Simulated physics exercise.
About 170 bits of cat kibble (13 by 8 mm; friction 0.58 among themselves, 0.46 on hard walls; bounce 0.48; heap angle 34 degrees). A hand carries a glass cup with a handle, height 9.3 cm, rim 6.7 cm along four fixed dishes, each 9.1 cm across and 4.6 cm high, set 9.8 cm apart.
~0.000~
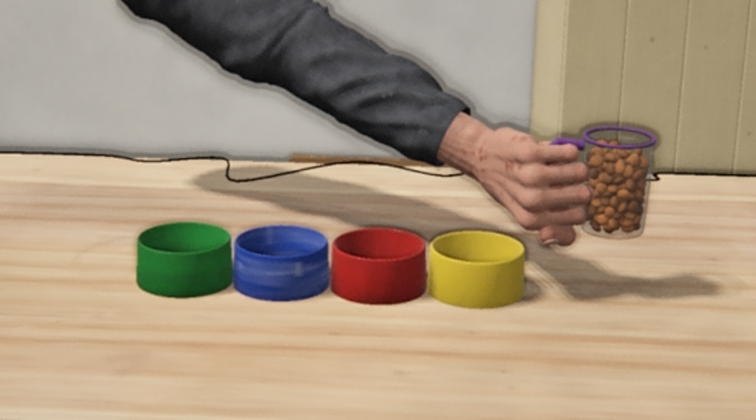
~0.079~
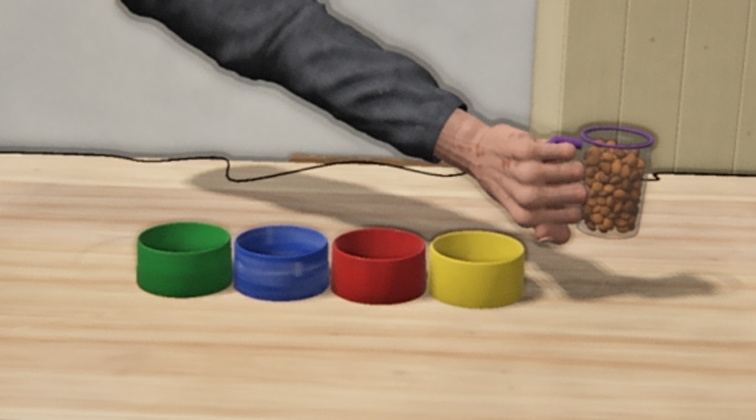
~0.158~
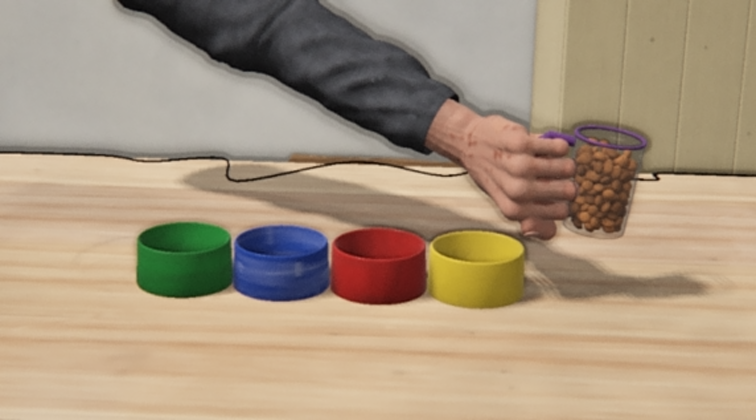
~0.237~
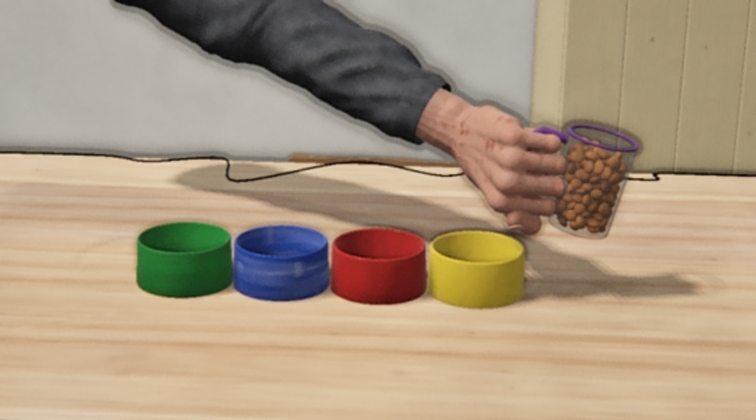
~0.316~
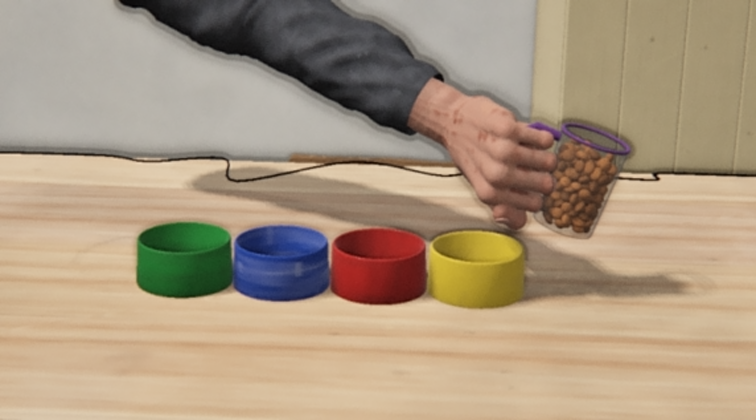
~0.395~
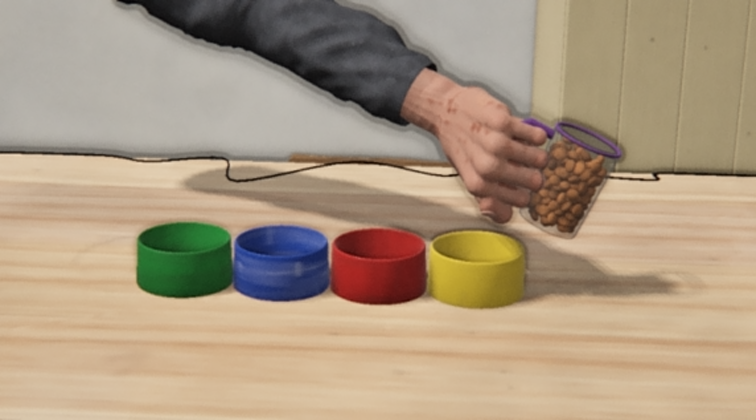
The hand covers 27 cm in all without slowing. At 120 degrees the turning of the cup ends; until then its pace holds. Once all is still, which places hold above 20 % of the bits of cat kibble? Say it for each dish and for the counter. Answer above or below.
Red: Above, blue: Below, green: Below, yellow: Below, counter: Below.
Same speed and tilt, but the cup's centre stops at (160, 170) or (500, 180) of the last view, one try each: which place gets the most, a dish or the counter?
Most goes to: Red; counter.
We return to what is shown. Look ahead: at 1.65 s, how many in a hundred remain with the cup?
Roughly 95 per cent.
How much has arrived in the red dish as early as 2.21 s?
Near 65 per cent so far.
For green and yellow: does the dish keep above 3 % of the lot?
Green no; yellow yes.
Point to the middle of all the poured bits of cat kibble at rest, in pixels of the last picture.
At about (387, 268).
After 1.15 s, tilt 71 degrees; cup holds 100 %.
After 1.65 s, tilt 104 degrees; cup holds 95 %, yellow 5 %.
Then, at 2.21 s, tilt 120 degrees; cup holds 20 %, red 65 %, yellow 10 %.
At rest (3.1 s), red 85 %, blue 0 %, green 0 %, yellow 10 %, counter 5 %.
